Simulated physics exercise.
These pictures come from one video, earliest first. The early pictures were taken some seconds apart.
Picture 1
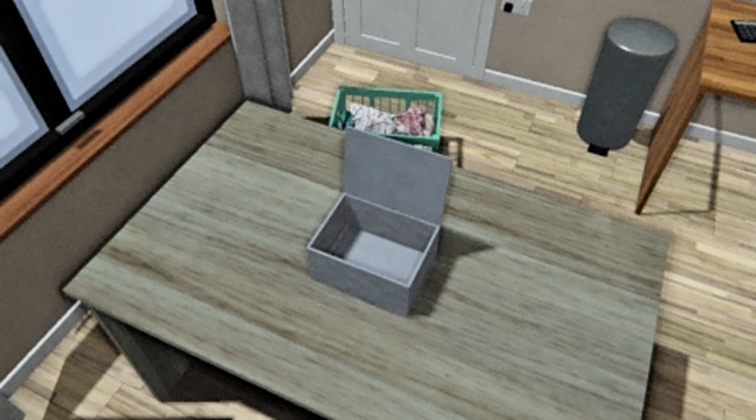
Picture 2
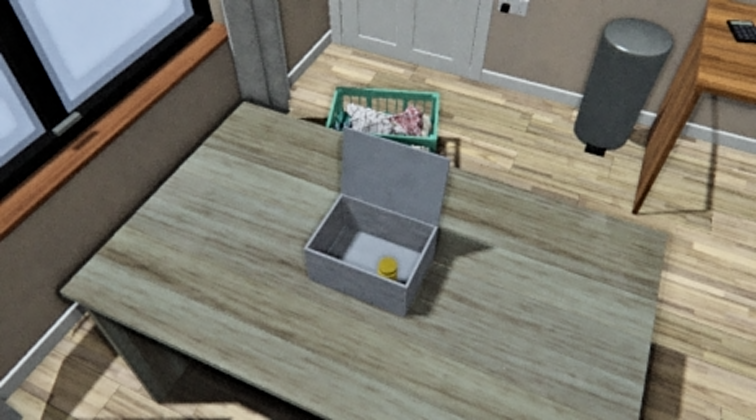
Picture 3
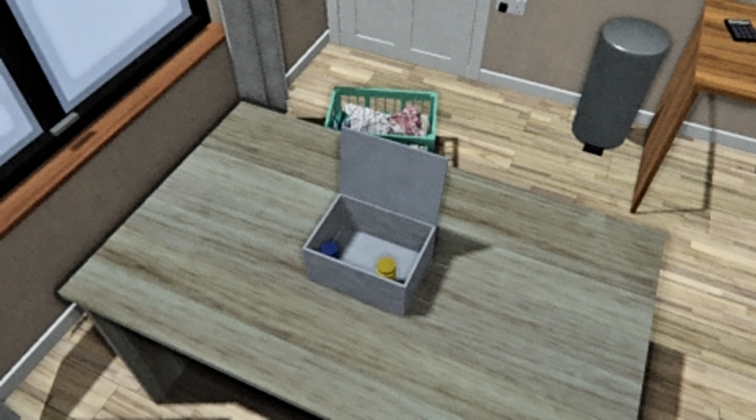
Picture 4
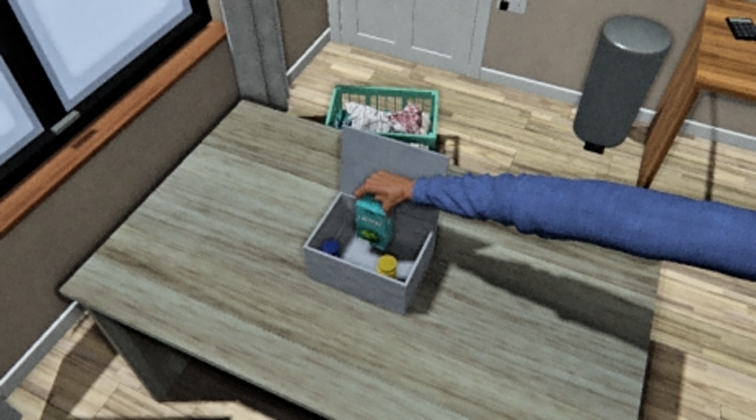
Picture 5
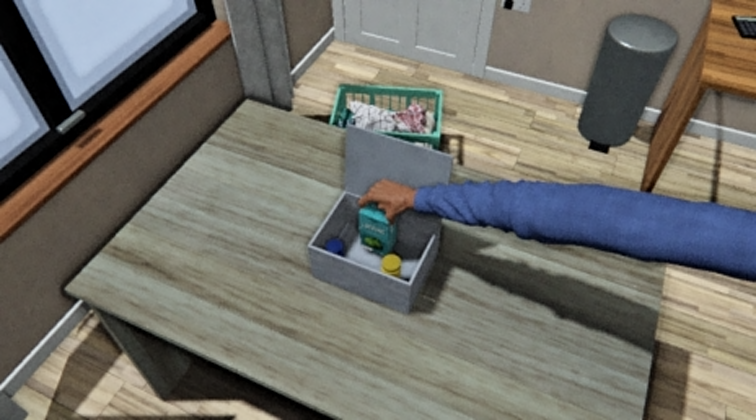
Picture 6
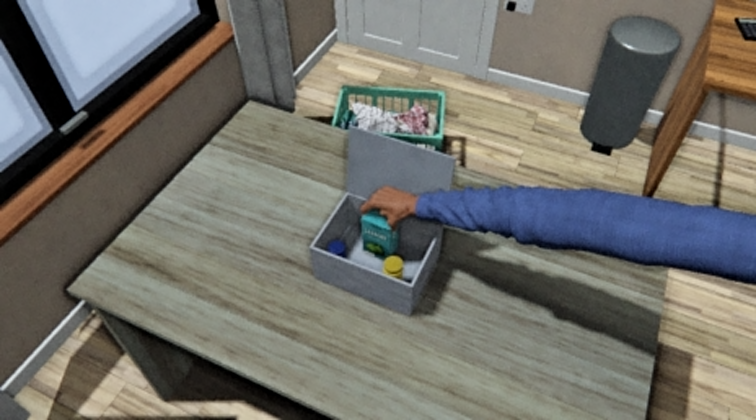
A room with a pale plank floor is seen from above, looking down on a greyish wooden table, with a window at left and the view shifting very slightly. An open grey box sits on the table, a green basket of cloths and a grey bin beyond. A yellow-topped item, then a blue one, appear inside, and a blue-sleeved arm from the right lowers a turquoise carton between them, still gripping it.
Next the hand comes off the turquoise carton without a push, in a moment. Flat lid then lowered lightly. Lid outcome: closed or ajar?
Most likely the lid stays clear of the rim.
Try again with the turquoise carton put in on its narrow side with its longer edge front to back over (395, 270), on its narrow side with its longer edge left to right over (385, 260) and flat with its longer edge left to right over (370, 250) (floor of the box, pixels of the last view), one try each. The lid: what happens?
Lid, try 1: Fully down; try 2: Fully down; try 3: Fully down.
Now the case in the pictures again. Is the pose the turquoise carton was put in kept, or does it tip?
Simply put, it remains unturned.
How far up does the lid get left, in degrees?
Lid angle from rim - close to 30°.
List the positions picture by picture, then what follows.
The last thing is not in view yet, in the first frame.
The last thing is not in view yet, in the second frame.
The last thing is not in view yet, in the third frame.
Coming down; turquoise carton (375, 221), in the fourth frame.
Coming down; turquoise carton (378, 228), in the fifth frame.
Put in, still held; turquoise carton (380, 234), in the sixth frame.
Then, 1.20 s later than the last frame, lid starting down.
Then, 1.50 s later than the last frame, lid 68° above the rim.
Then, 1.70 s later than the last frame, lid 46° above the rim.
Then, 1.90 s later than the last frame, lid 33° above the rim.
When it is over, lid 29° above the rim; all 3 as before. End places, in pixels of the last picture, turquoise carton near (379, 236).
